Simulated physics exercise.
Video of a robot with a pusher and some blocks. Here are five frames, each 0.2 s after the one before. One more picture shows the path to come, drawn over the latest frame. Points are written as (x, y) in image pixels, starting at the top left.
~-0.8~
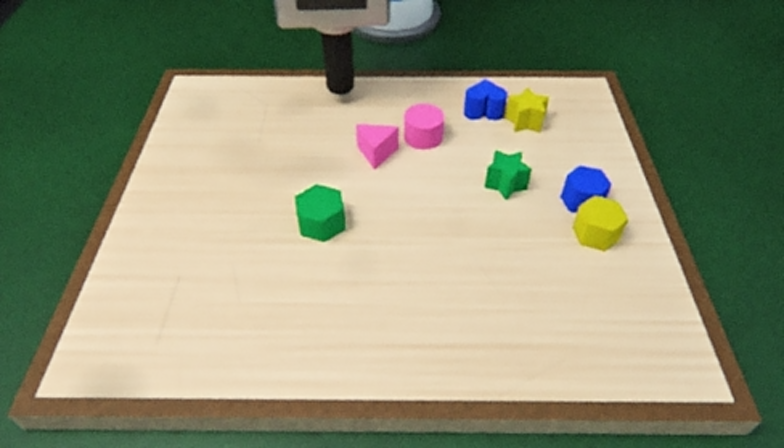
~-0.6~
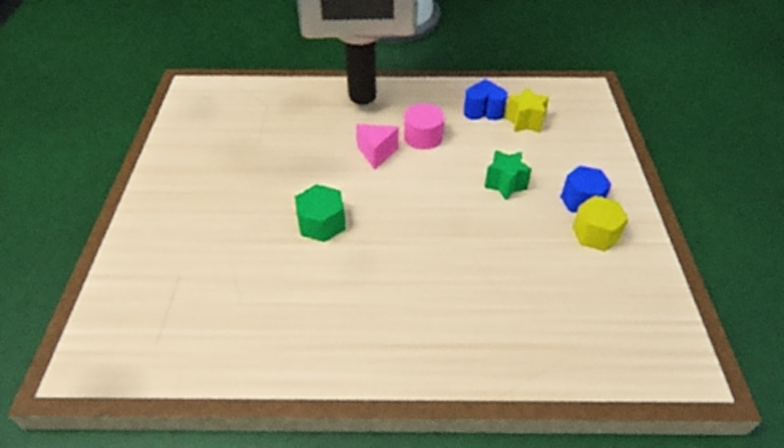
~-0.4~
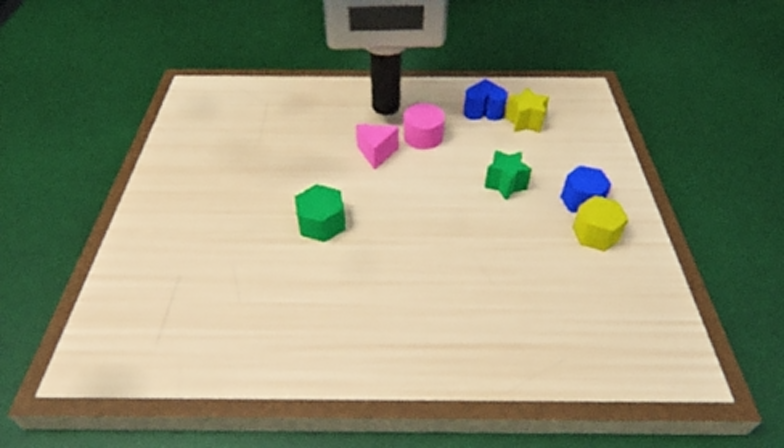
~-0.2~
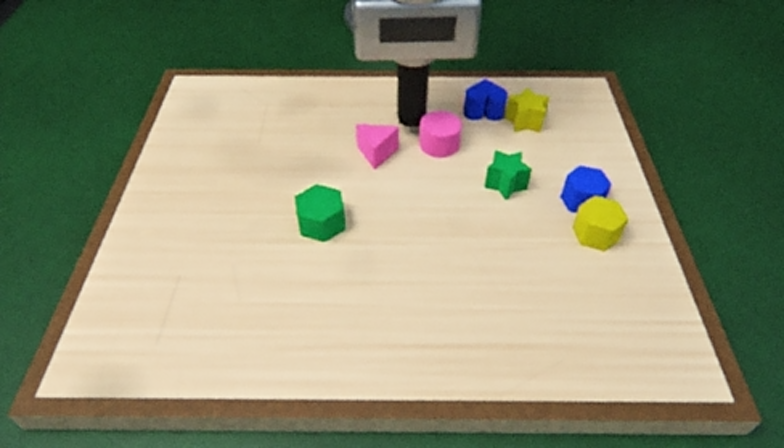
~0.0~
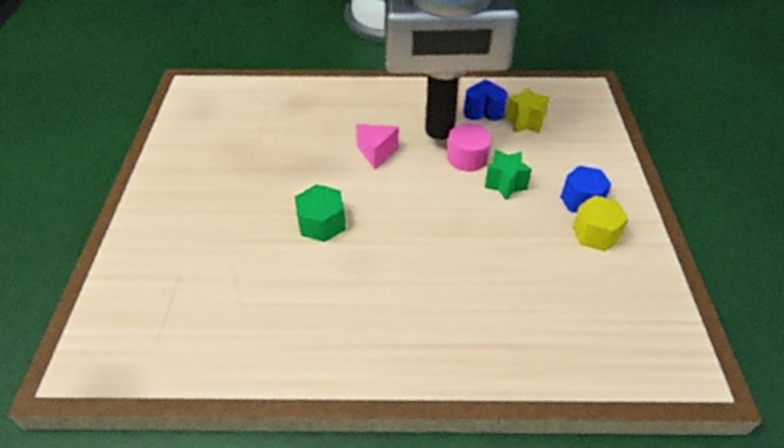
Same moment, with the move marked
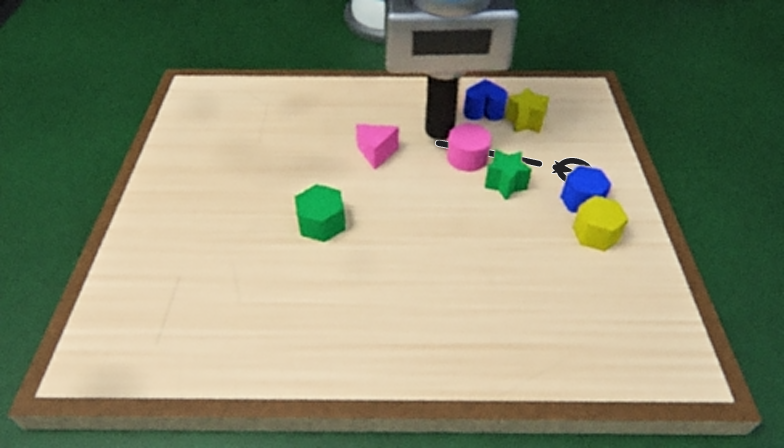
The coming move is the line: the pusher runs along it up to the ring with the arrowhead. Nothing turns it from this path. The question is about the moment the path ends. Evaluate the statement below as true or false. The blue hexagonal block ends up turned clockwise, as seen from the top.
Verdict: False.
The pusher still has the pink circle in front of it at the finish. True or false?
The statement is false.
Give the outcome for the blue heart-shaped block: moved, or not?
At the moment the path ends, the blue heart-shaped block still stands where it did.
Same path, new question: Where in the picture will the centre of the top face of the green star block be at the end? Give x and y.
The middle of the upper face of the green star block will lie at about (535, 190) in the picture.
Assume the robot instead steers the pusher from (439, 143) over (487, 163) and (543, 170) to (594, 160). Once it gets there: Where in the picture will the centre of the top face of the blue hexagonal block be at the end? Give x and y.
In the picture, that point is around (620, 191).
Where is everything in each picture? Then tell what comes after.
In the first frame, lower end of the pusher at (341, 88), tops of blocks, pink circle at (424, 115), blue heart-shaped block at (487, 90), green star block at (510, 163), blue hexagonal block at (589, 179), yellow hexagonal block at (604, 212).
In the second frame, pusher at (363, 97), blocks as before.
In the third frame, pusher at (386, 108), blocks as before.
In the fourth frame, pusher at (412, 119), pink circle at (441, 123).
In the fifth frame, pusher at (439, 132), pink circle at (470, 136), blue heart-shaped block at (487, 90), green star block at (510, 163), blue hexagonal block at (589, 179), yellow hexagonal block at (604, 212).
The drawn path runs from (439, 143) directly to (575, 171).
The first path, step by step. One third of the way, pusher at (485, 140); pink circle at (512, 150); green star block at (528, 178), turned 35° clockwise.
Two thirds of the way, pusher at (531, 150); pink circle at (551, 164); green star block at (536, 188), turned 95° clockwise.
At the end, pusher at (579, 160); pink circle at (565, 172); blue heart-shaped block not moved; green star block at (535, 190), turned 110° clockwise; blue hexagonal block at (606, 188), turned 25° anticlockwise; yellow hexagonal block at (611, 219), turned 25° clockwise.
